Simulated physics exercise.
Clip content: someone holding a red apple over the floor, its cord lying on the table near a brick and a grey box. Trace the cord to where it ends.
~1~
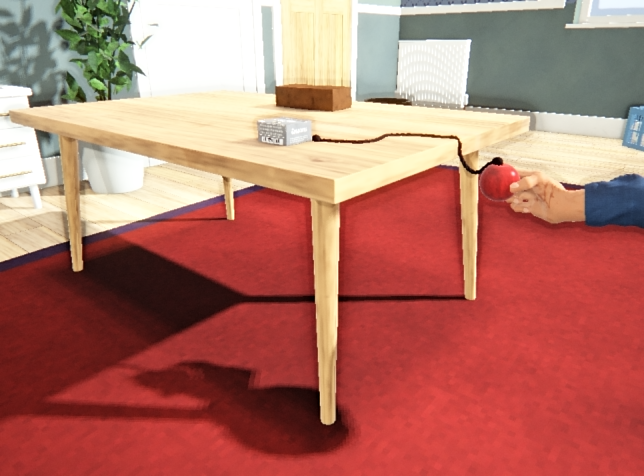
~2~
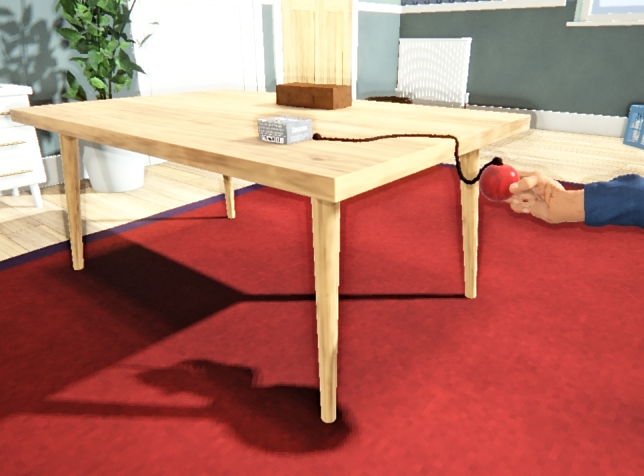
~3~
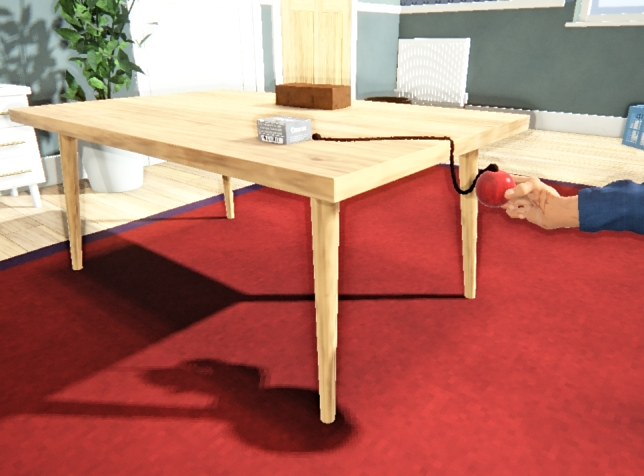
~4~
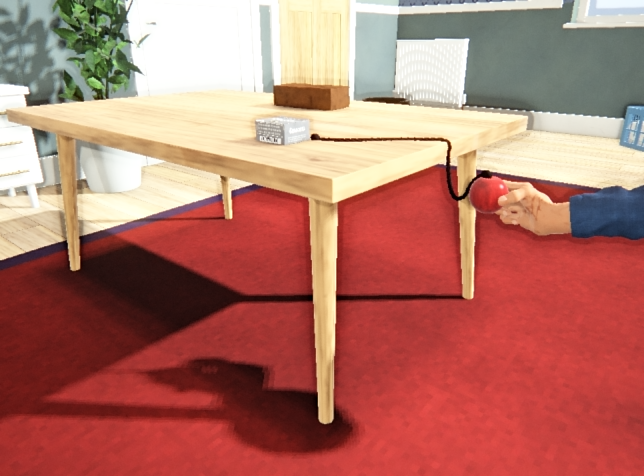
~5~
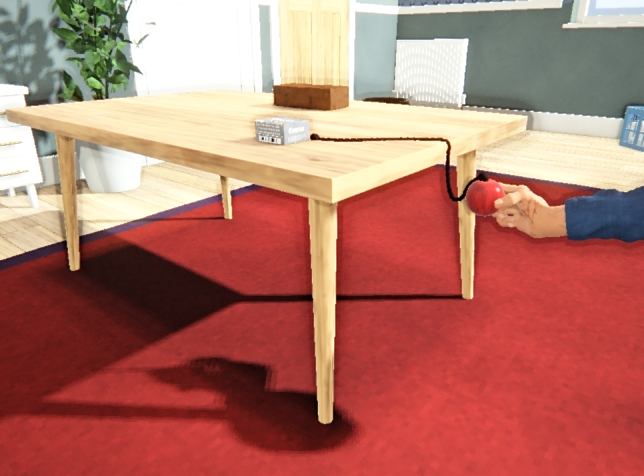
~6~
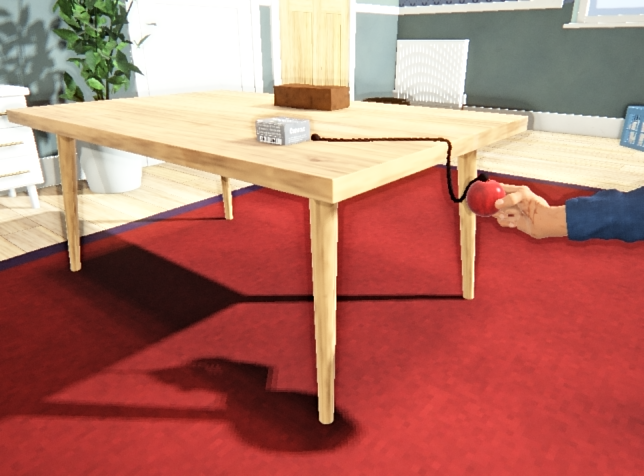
A hand holding a red ball-like object beside a wooden table, lowering it slightly, its dark cord running to a grey box.
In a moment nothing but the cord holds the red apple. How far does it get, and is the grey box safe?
One by one: The red apple makes it down; the grey box falls as well.
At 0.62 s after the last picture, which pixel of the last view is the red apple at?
I'd say close to (468, 362).
Then, 0.32 s later than the last view, apple above the floor near (462, 332); brick as before; box tugged along near (374, 131).
Then, 0.62 s later than the last view, apple on the floor near (468, 362); brick as before; box down on the floor.
Then, 0.96 s later than the last view, apple on the floor near (526, 358); brick as before; box down on the floor.
Finally, apple on the floor near (588, 361); brick as before; box down on the floor. The red apple lands on the floor and the grey box follows it down.
